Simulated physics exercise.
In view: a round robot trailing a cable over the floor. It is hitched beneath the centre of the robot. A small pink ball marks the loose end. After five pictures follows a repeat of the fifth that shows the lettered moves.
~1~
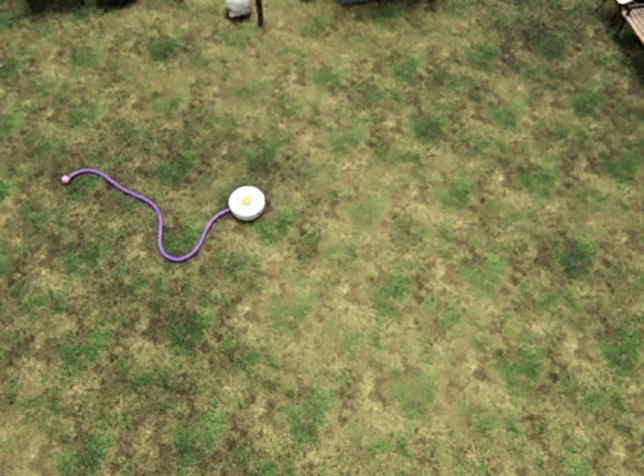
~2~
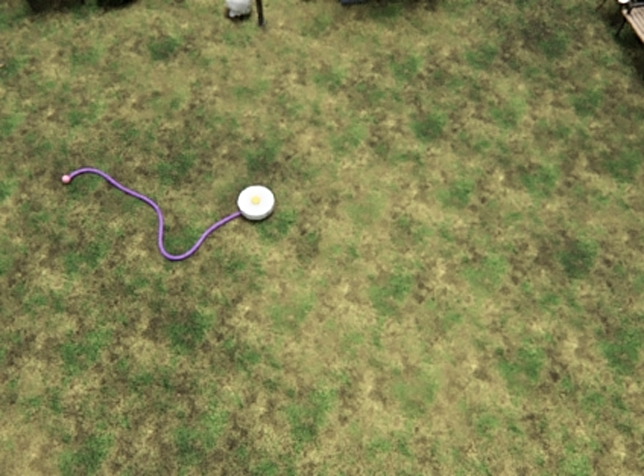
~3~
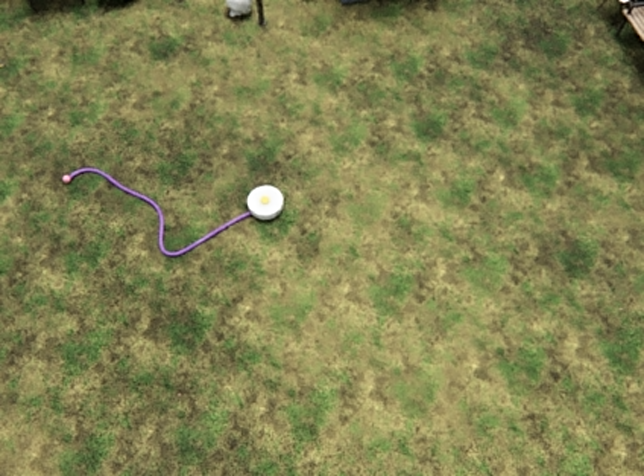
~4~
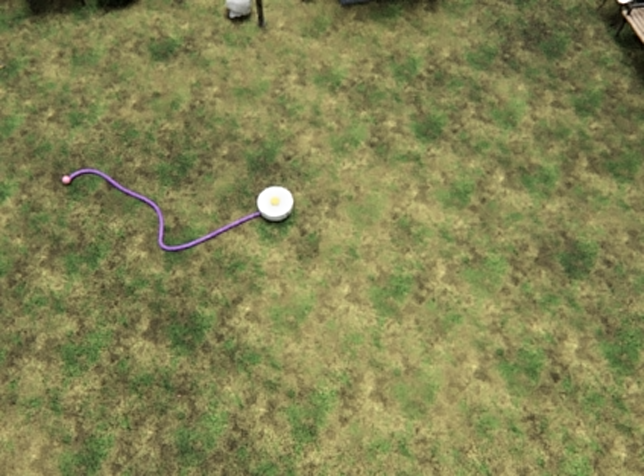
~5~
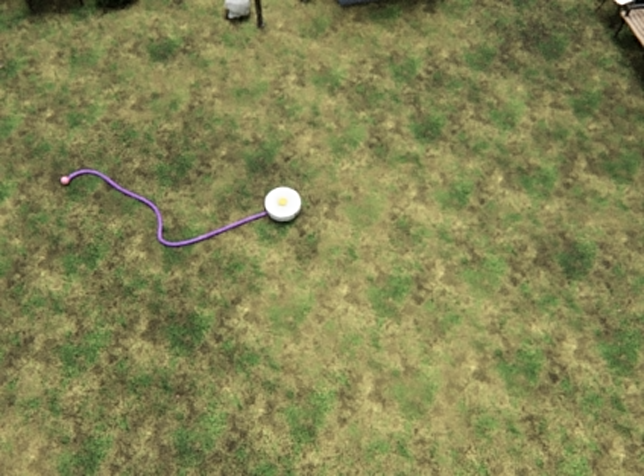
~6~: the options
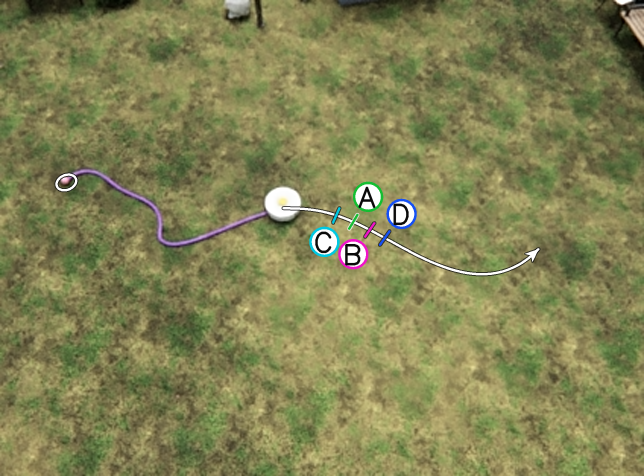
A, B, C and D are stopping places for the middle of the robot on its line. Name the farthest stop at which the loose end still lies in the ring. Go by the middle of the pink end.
No farther than C.
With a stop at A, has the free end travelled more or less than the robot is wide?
Less.
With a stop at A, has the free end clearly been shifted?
Yes.
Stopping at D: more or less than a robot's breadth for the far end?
More.
On the marked copy, A at (353, 222); B at (370, 230); C at (336, 215); D at (385, 238); the ring at (66, 182); the route from (284, 208) via (410, 252) to (539, 249).
With C. Early on, robot (302, 205), middle of the cable (163, 226), free end (65, 181).
Further on, robot (321, 208), middle of the cable (179, 214), free end (65, 181).
At the end, robot (336, 212), middle of the cable (194, 208), free end (69, 178); the free end is still in its ring.
As for the rest, A drags the free end to (83, 178); B drags the free end to (98, 181); D drags the free end to (113, 185).
